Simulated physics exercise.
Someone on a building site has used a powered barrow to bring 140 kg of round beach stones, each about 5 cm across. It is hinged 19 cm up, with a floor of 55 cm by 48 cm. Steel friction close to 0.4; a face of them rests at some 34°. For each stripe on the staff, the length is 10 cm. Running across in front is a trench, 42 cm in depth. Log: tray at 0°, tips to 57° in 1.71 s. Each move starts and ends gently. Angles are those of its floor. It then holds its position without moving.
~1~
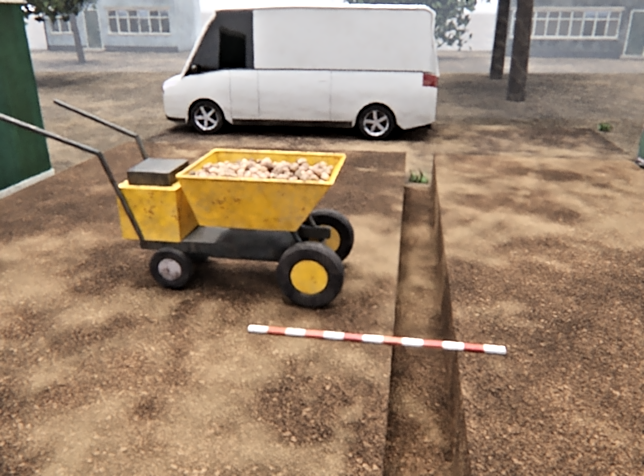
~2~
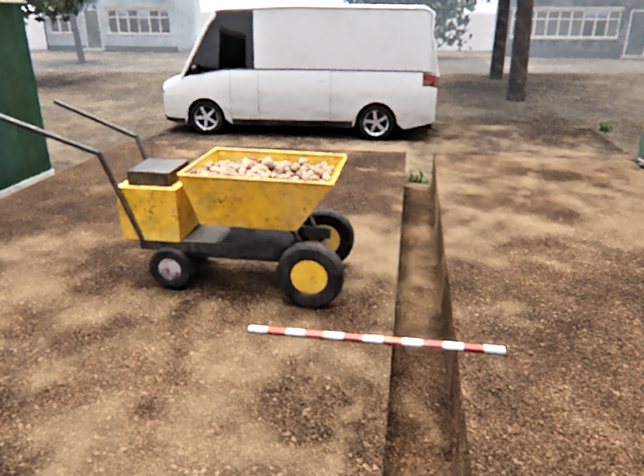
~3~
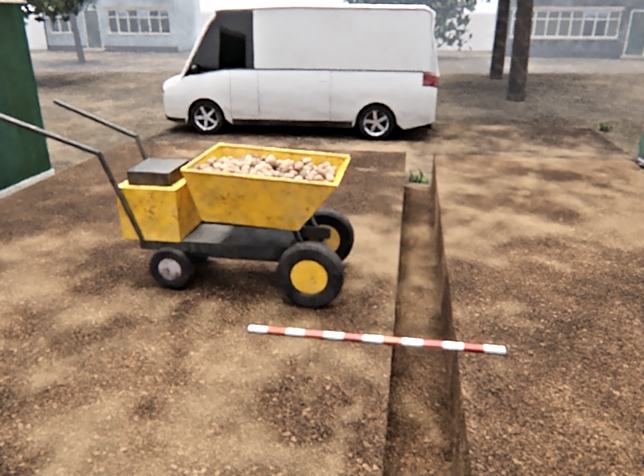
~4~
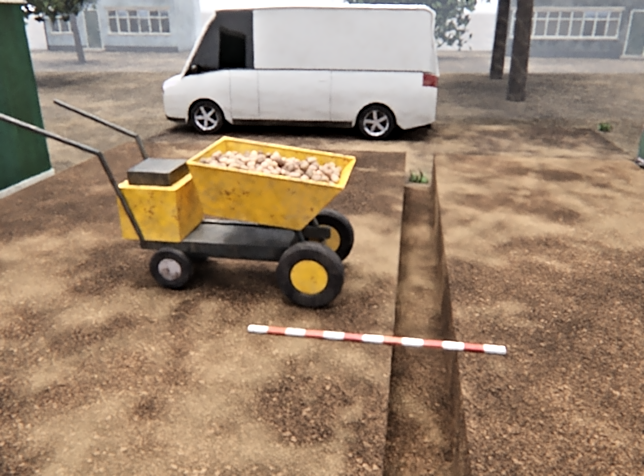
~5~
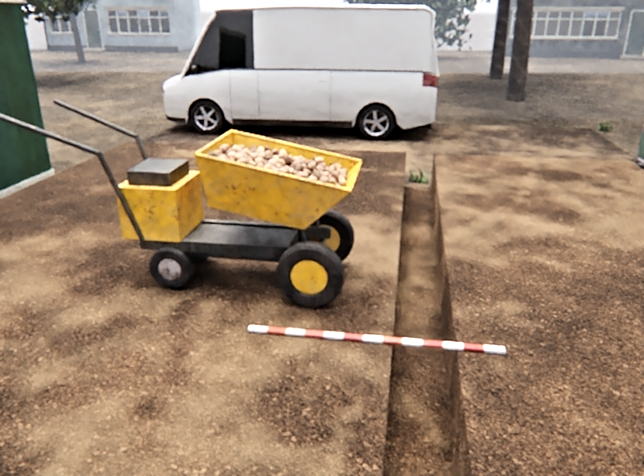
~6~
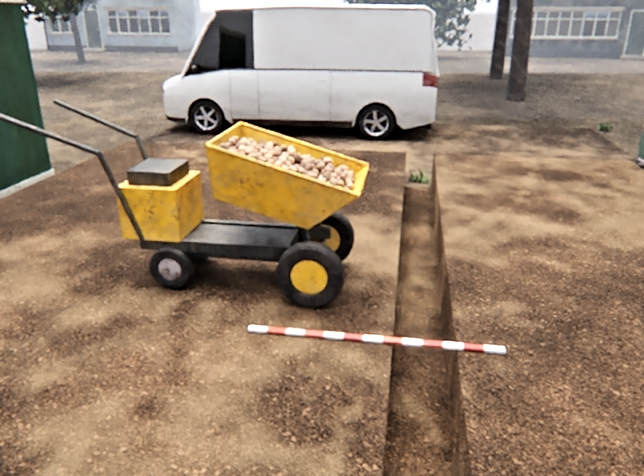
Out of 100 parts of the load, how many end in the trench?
Some 59 out of 100.
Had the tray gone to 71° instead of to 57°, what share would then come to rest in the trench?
It comes out at about 65 percent.
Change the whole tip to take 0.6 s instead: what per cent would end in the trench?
Around 30 per cent would end in the trench.
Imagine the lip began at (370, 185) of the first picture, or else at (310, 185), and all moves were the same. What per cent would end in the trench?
It comes to about 20 and 70 in a hundred.
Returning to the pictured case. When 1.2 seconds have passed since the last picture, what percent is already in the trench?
By that point it's something like 20 in a hundred.
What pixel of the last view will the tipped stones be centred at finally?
The middle should be near (426, 340).
Then, 0.7 s after the last picture the floor is at 48°, 100 % in the tray; the foremost stones are at (400, 221).
Then, 1.2 s after the last picture the floor is at 57°, 76 % in the tray, 20 % in the trench, 4 % past the trench; the foremost stones are at (484, 293).
Then, 1.6 s after the last picture the floor is at 57°, 56 % in the tray, 32 % in the trench, 12 % past the trench; the foremost stones are at (531, 292).
Then, 3.5 s after the last picture the floor is at 57°, 28 % in the tray, 59 % in the trench, 13 % past the trench; the foremost stones are at (560, 286).
